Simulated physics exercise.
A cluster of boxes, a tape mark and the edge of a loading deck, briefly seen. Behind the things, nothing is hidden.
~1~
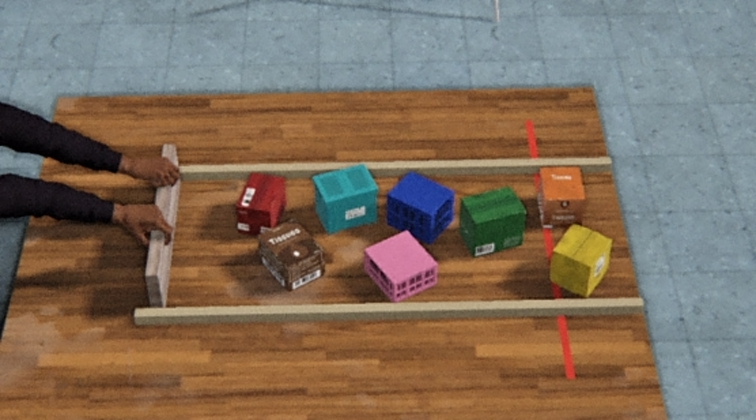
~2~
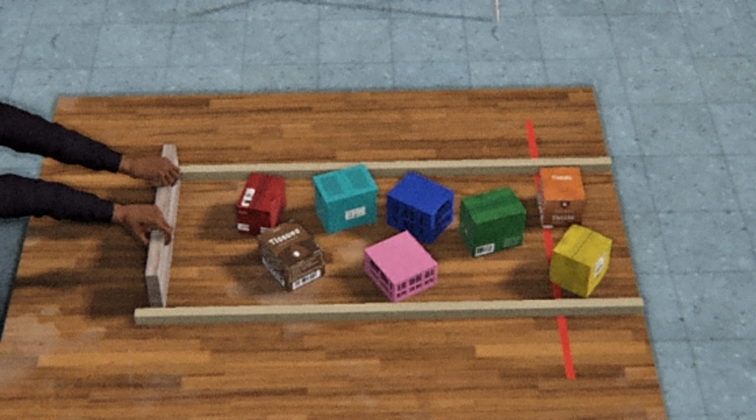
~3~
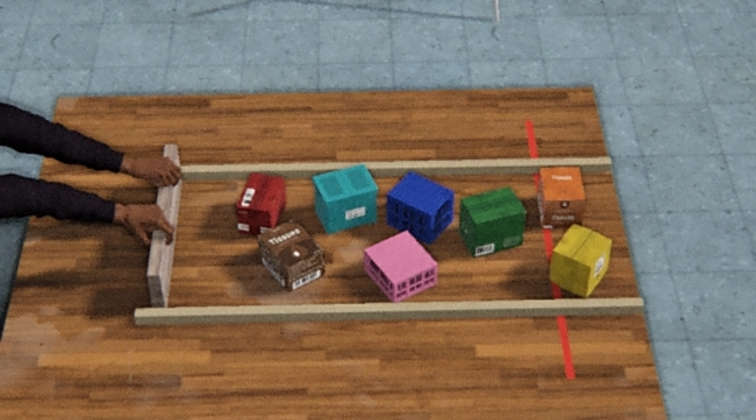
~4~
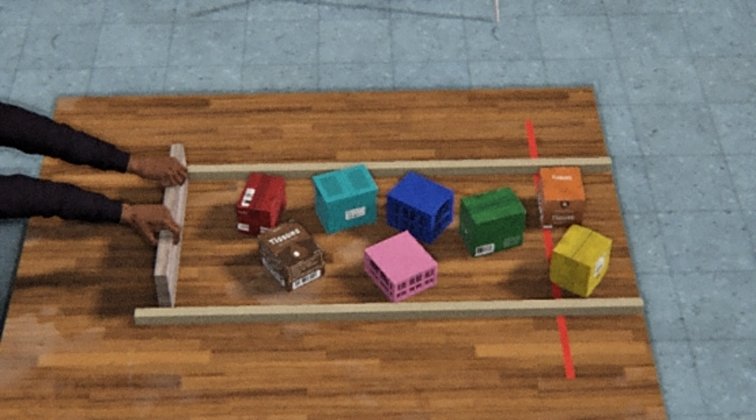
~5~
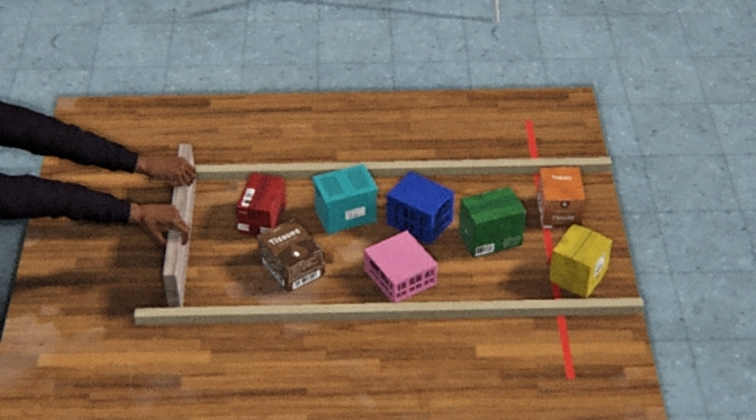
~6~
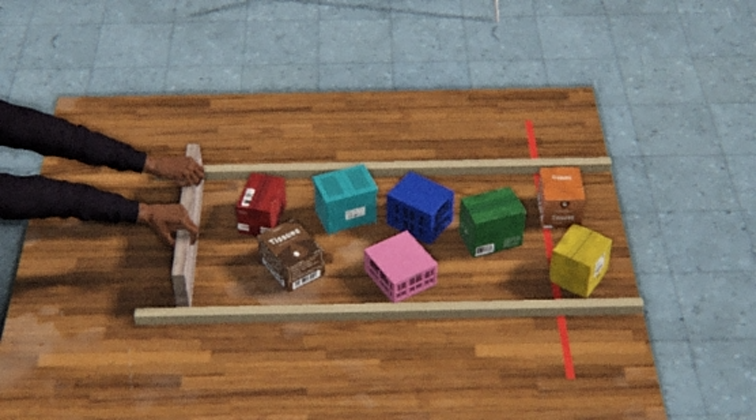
The video shows two hands on a pale plank at the left, sliding it slightly rightward between two wooden rails on a wood surface, while the colourful boxes and crates ahead, some near a red tape line, stay still.
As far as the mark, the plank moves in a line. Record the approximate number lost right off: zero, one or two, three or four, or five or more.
Number lost: Three or four.
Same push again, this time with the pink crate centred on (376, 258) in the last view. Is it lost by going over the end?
Starting there, it stays aboard.
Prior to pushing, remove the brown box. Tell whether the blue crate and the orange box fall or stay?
Result - blue crate: Drops; orange box: Drops.
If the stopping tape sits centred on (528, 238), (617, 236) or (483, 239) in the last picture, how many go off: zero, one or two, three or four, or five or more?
First 3 or 4, then five or over, then one or two.
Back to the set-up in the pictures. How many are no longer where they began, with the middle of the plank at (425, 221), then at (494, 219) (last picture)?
Moved so far: 7, later 8.
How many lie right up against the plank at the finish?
Well, it touches 2.
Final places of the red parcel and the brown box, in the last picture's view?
Reading them off: First (562, 198); then (576, 258).
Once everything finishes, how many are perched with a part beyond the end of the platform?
Count of overhanging things: 2.
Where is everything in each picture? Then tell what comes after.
Yellow box (580, 261); orange box (561, 197); green parcel (492, 222); plank (164, 226); tape (548, 237), in the first picture.
Orange box (561, 197); blue crate (420, 208), in the second picture.
Green parcel (492, 222); plank (165, 226), in the third picture.
Yellow box (580, 261); turquoise tote (345, 200), in the fourth picture.
Orange box (561, 197); brown box (291, 255), in the fifth picture.
Yellow box (580, 261); orange box (561, 197); green parcel (492, 222); plank (189, 225); tape (548, 237), in the sixth picture.
A little later, none off yet; yellow box at rest near (580, 261); orange box at rest near (561, 197); green parcel shifted a little near (514, 226).
When it is over, the number that fall off is three or four; down, blue crate, green parcel, orange box and yellow box.
